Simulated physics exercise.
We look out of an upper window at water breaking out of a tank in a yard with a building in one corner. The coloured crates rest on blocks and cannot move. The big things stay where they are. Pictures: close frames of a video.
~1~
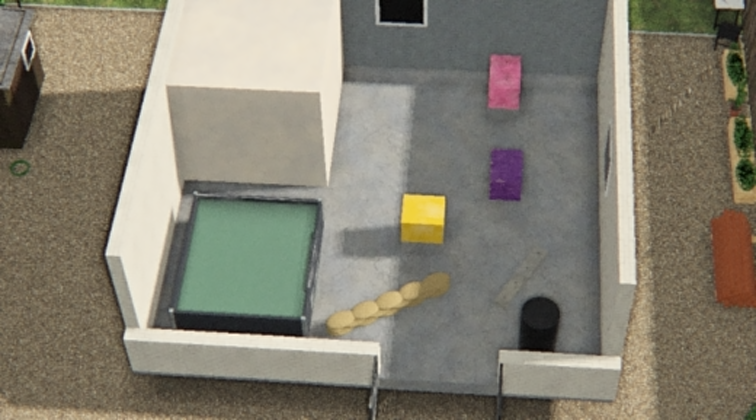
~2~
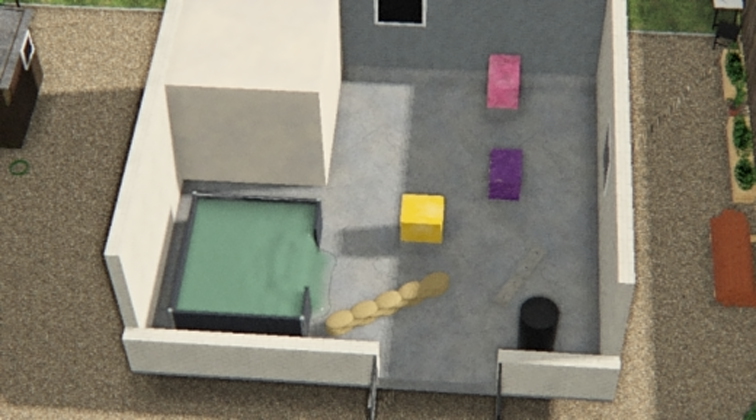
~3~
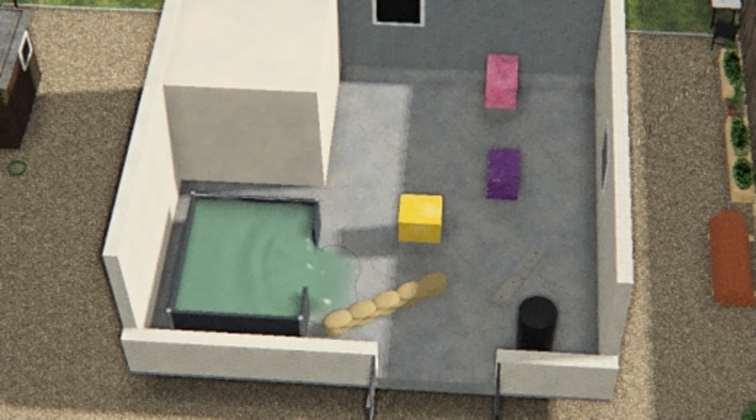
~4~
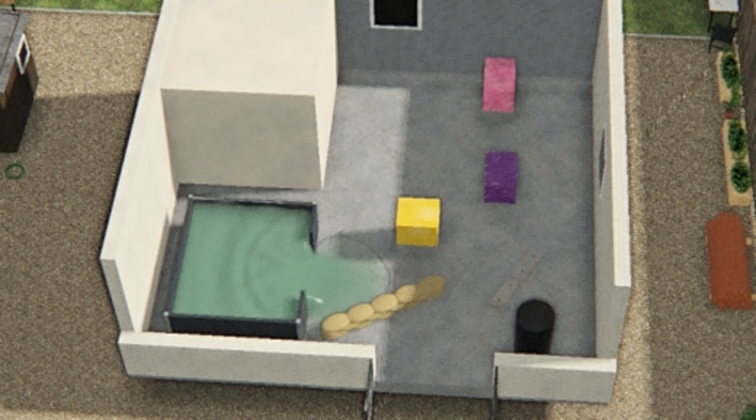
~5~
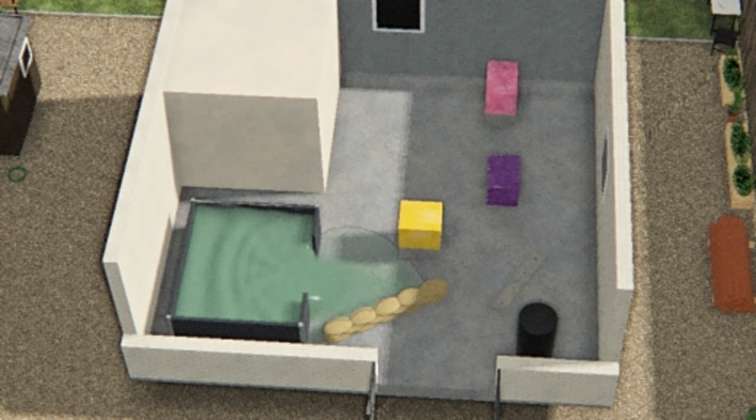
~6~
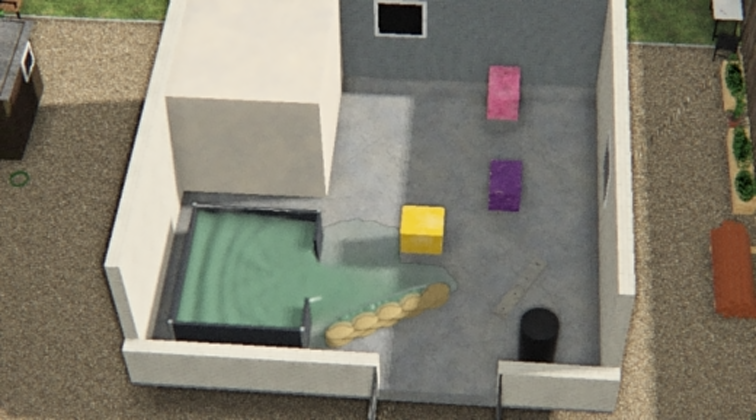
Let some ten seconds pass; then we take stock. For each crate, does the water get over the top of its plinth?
The yellow crate gets wet; the purple crate gets wet; the pink crate stays dry.
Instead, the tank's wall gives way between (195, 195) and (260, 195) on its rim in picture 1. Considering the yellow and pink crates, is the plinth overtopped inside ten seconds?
In that case the yellow one is never flooded and the pink one is never flooded.
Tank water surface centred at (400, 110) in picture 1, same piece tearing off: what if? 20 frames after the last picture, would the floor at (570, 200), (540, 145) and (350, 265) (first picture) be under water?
The first spot is inundated, the second inundated, and the third not reached.
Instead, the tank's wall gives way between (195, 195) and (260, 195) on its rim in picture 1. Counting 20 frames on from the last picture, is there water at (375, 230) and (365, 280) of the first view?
Well, the first one's sitting in a puddle and the next one's sitting in a puddle.
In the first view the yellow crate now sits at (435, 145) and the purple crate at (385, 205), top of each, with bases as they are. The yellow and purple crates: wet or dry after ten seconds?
As I see it - yellow crate is left untouched, purple crate gets submerged.
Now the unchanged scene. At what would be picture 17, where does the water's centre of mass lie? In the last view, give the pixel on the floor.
Somewhere near (324, 282).
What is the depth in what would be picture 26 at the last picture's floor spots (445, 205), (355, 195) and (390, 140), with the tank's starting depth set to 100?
I'd say close to 2, 6 and 4 percent.
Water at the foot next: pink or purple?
Answer: That's the purple one.
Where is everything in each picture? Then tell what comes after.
The tank at (248, 257) is whole and still, in the first picture.
Water pours out at (311, 276) and has run to (319, 315), in the second picture.
Water pours out at (310, 277) and has run to (344, 317), in the third picture.
Water pours out at (307, 281) and has run to (384, 275), in the fourth picture.
The front is at (420, 282), out from the gap at (310, 283), in the fifth picture.
The front is at (452, 283), out from the gap at (311, 287), in the sixth picture.
A moment on, water covers 20 % of the floor; the yellow crate water round its plinth, the purple crate not reached, the pink crate not reached.
Next, water covers 50 % of the floor; the yellow crate water round its plinth, the purple crate water round its plinth, the pink crate not reached.
Then, water covers 80 % of the floor; the yellow crate water round its plinth, the purple crate water round its plinth, the pink crate water round its plinth.
Later, water covers 95 % of the floor; the yellow crate water round its plinth, the purple crate water round its plinth, the pink crate water round its plinth.
In the end, water covers 95 % of the floor; the yellow crate was topped, the purple crate was topped, the pink crate stayed above the water.
